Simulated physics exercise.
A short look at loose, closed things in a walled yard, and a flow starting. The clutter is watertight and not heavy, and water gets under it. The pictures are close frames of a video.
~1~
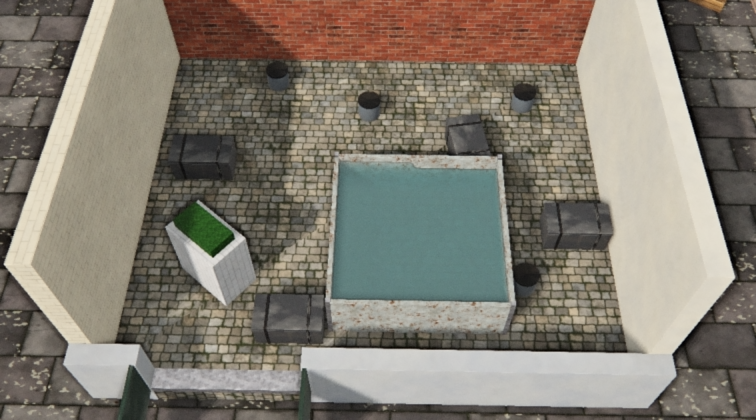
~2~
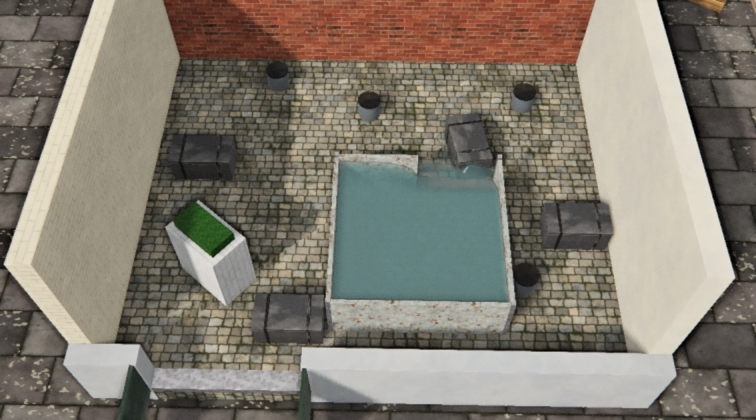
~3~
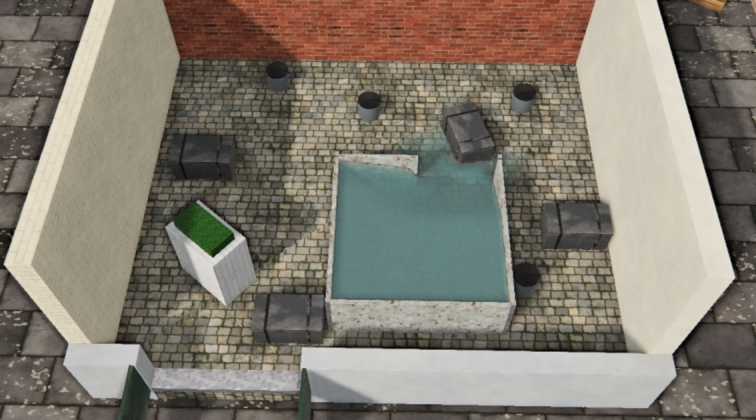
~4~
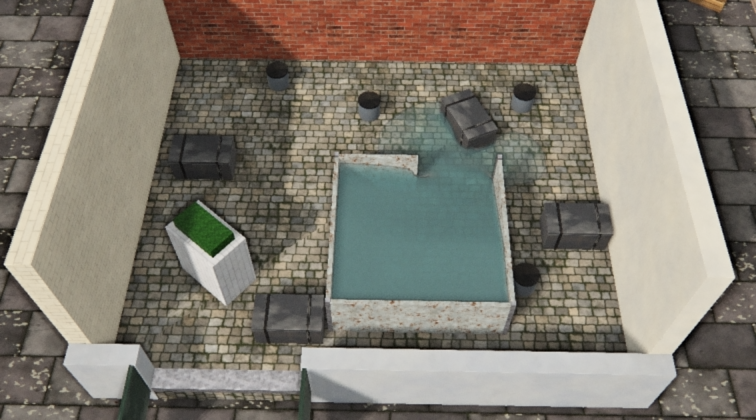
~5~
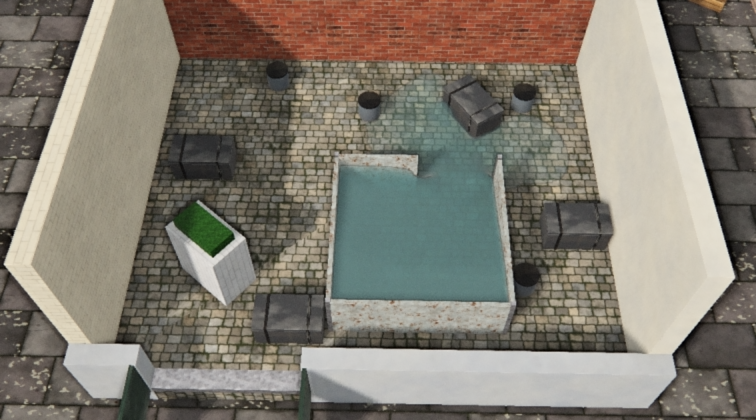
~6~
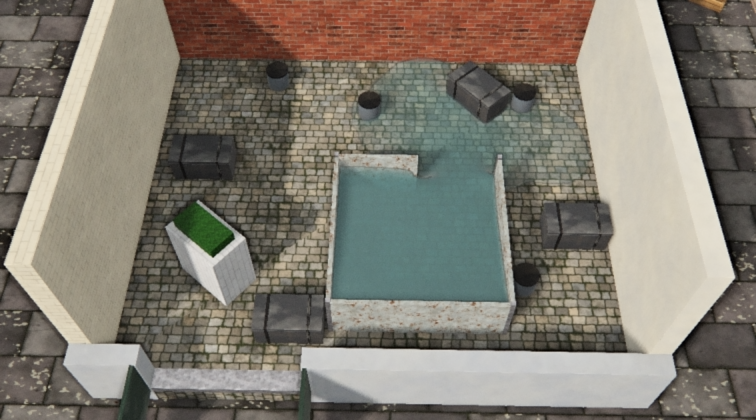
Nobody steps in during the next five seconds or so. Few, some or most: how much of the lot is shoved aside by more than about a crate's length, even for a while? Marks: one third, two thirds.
Share: Two thirds or above.
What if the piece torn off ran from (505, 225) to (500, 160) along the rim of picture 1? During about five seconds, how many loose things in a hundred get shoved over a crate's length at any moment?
Close to 60 %.
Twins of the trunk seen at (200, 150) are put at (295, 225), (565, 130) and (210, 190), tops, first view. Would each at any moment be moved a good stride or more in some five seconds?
One after the other: Not that far, pushed that far, never so far.
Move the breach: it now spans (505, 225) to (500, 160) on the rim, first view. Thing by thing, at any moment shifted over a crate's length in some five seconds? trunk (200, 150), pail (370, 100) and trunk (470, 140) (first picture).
In that order: Not that far, yes, no.
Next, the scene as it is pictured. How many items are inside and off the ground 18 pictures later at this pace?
That makes 2.
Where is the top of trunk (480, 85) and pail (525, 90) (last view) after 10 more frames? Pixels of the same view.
At about (527, 46) and (569, 59).
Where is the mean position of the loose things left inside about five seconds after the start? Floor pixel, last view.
At about (399, 243).
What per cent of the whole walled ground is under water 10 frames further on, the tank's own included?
I make it 45 per cent.
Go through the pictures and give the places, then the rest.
A trunk at (469, 138) rests on the ground; a pail at (369, 99), on the bottom; 0 of 8 have shifted, in the first frame.
A trunk at (469, 137), on the bottom; a pail at (369, 99) rests on the ground; 0 of 8 have shifted, in the second frame.
A trunk at (468, 127), on the bottom, close to its start; a pail at (369, 99) rests on the ground; 1 of 8 have shifted, in the third frame.
A trunk at (469, 113), on the bottom, a stride from its start; a pail at (369, 99), on the bottom; 1 of 8 have shifted, in the fourth frame.
A trunk at (473, 98), on the bottom, a stride from its start; a pail at (369, 99), on the bottom; 1 of 8 have shifted, in the fifth frame.
A trunk at (479, 83), on the bottom, a stride from its start; a pail at (369, 99) rests on the ground; 1 of 8 have shifted, in the sixth frame.
A moment on, 1 of 8 are well off their spots; 0 afloat.
Next, 2 of 8 are well off their spots; 2 afloat.
Later, 4 of 8 are well off their spots; 2 afloat.
In the end, 7 of 8 are well off their spots, and 7 have been at some point; 4 afloat.
